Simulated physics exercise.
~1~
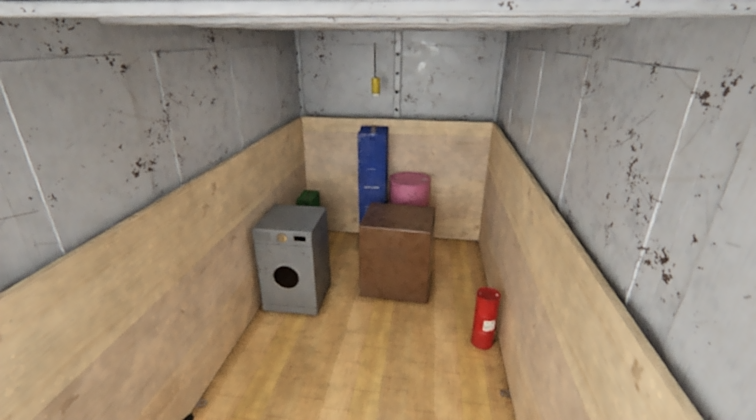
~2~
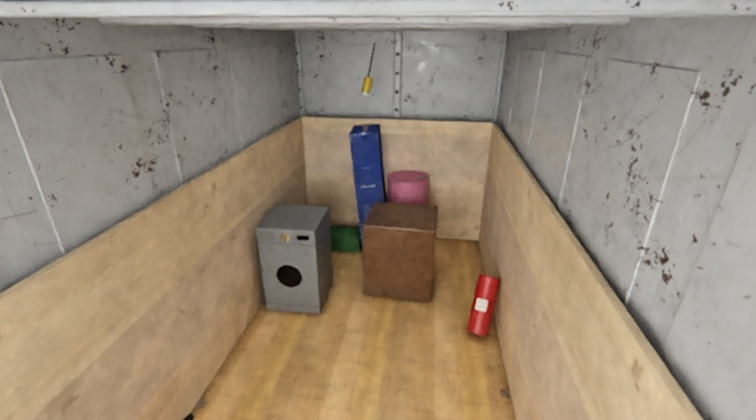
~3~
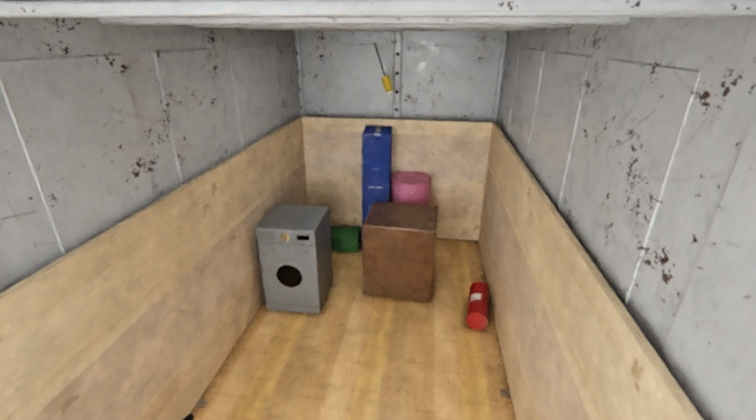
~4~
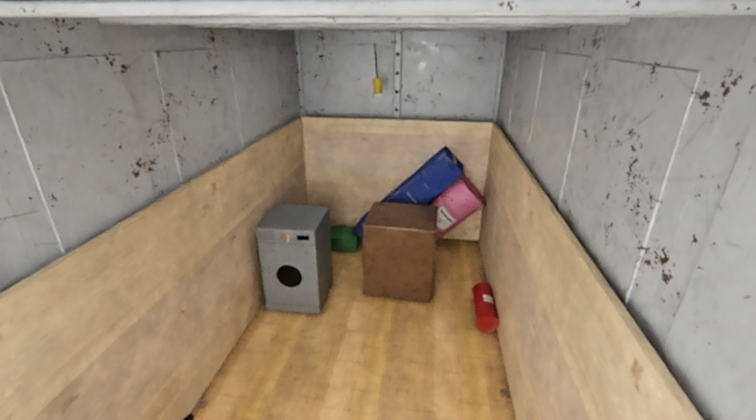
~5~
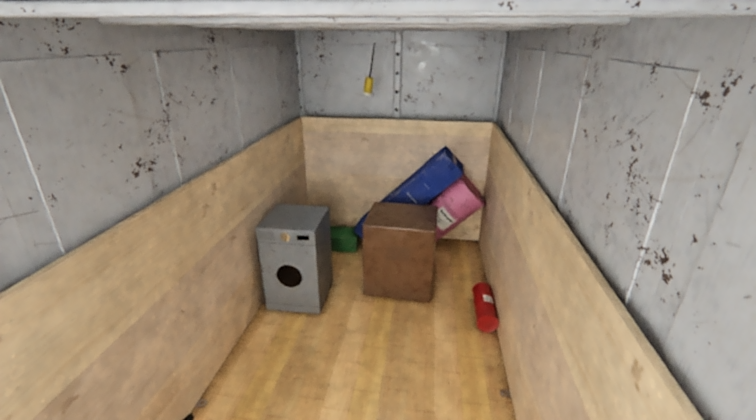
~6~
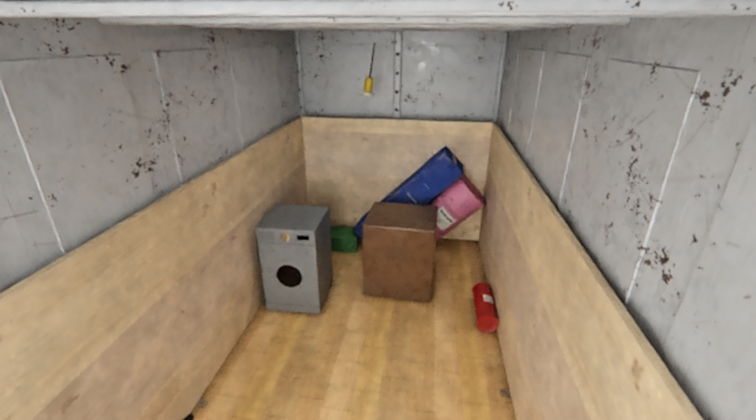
The green box and red canister topple, then the blue box and pink drum tip right.
